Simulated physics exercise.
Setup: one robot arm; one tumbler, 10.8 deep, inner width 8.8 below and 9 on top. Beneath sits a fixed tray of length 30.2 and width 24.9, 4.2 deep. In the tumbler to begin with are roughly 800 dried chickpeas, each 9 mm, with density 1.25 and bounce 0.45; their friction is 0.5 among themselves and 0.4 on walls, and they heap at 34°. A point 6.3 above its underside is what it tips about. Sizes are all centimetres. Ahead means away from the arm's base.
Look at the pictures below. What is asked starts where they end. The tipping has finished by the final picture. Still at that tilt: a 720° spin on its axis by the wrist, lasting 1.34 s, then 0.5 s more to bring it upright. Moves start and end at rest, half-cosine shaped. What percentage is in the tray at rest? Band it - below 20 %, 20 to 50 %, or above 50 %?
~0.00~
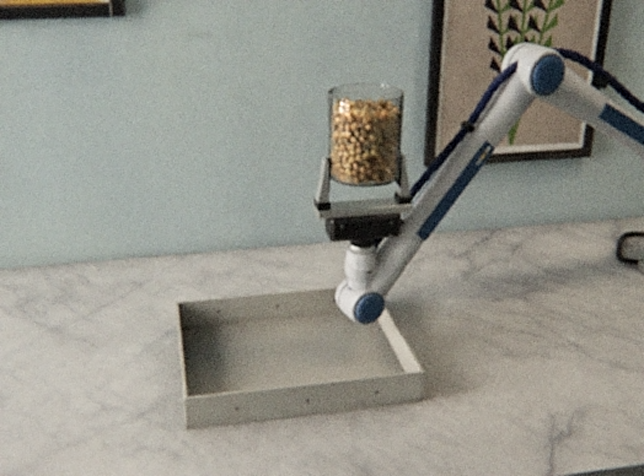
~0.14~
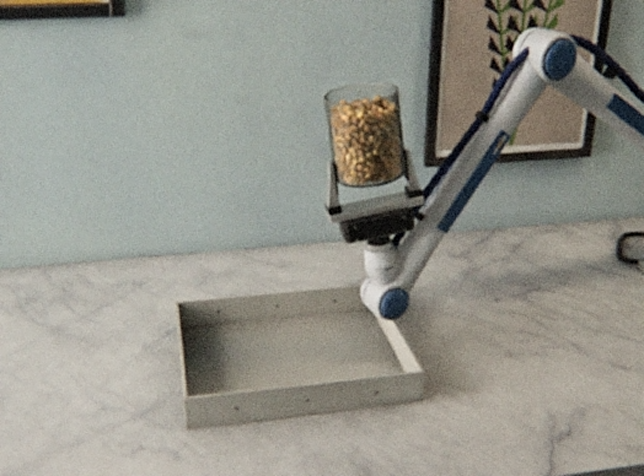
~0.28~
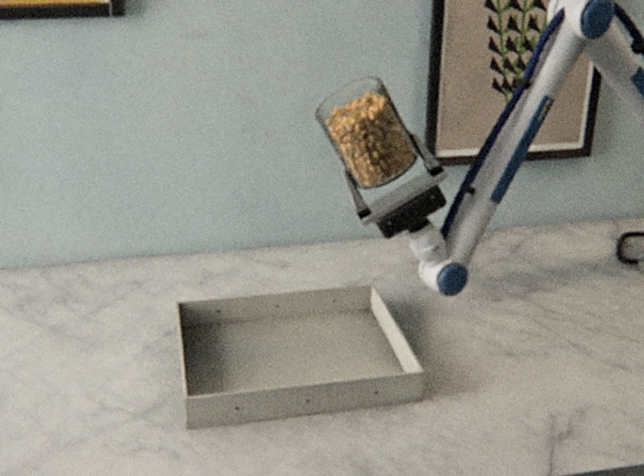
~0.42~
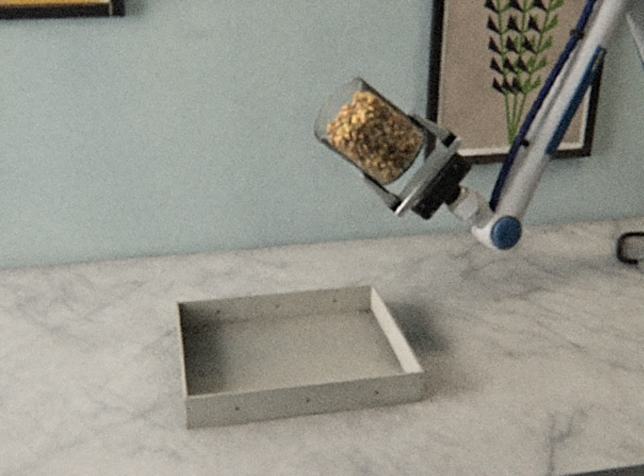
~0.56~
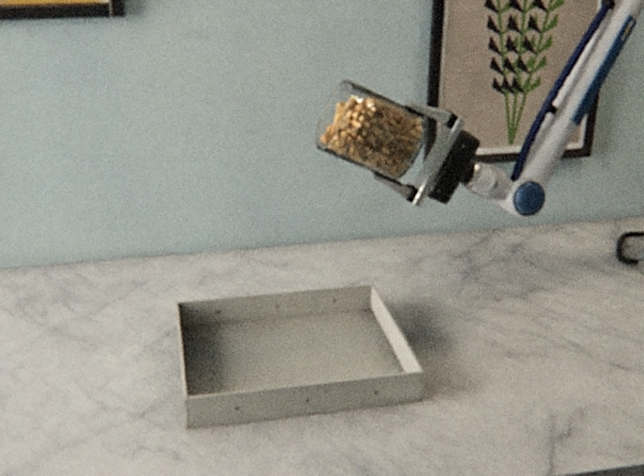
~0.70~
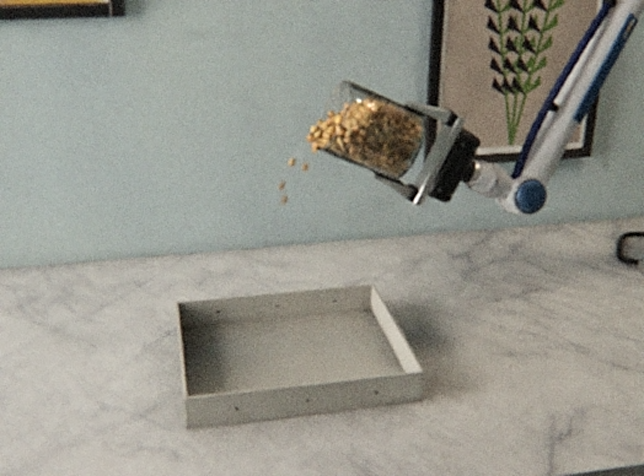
My answer is below 20 %.
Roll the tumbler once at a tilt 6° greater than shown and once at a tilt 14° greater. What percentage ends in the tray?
You'd get close to 20 per cent, then close to 35 per cent.
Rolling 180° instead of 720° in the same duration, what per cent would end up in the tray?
It would be roughly 10 percent.
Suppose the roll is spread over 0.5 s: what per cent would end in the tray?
Then roughly 5 per cent.
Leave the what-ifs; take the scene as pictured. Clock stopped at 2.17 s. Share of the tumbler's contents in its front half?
55 %.
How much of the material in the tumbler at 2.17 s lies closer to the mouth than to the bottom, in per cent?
40 percent or so.
After 1.44 s, tipped 65°, highest piece 38 above the table; 747 in the tumbler, 40 in the tray, 13 in flight or on a rim.
After 2.17 s, tipped 54°, highest piece 37 above the table; 725 in the tumbler, 68 in the tray, 2 on the table or floor, 5 in flight or on a rim.
After 2.74 s, upright, highest piece 38 above the table; 723 in the tumbler, 75 in the tray, 2 on the table or floor.
After 3.44 s, upright, highest piece 38 above the table; 723 in the tumbler, 75 in the tray, 2 on the table or floor.
At rest, 723 in the tumbler, 75 in the tray, 2 on the table or floor. That is 9 % in the tray.
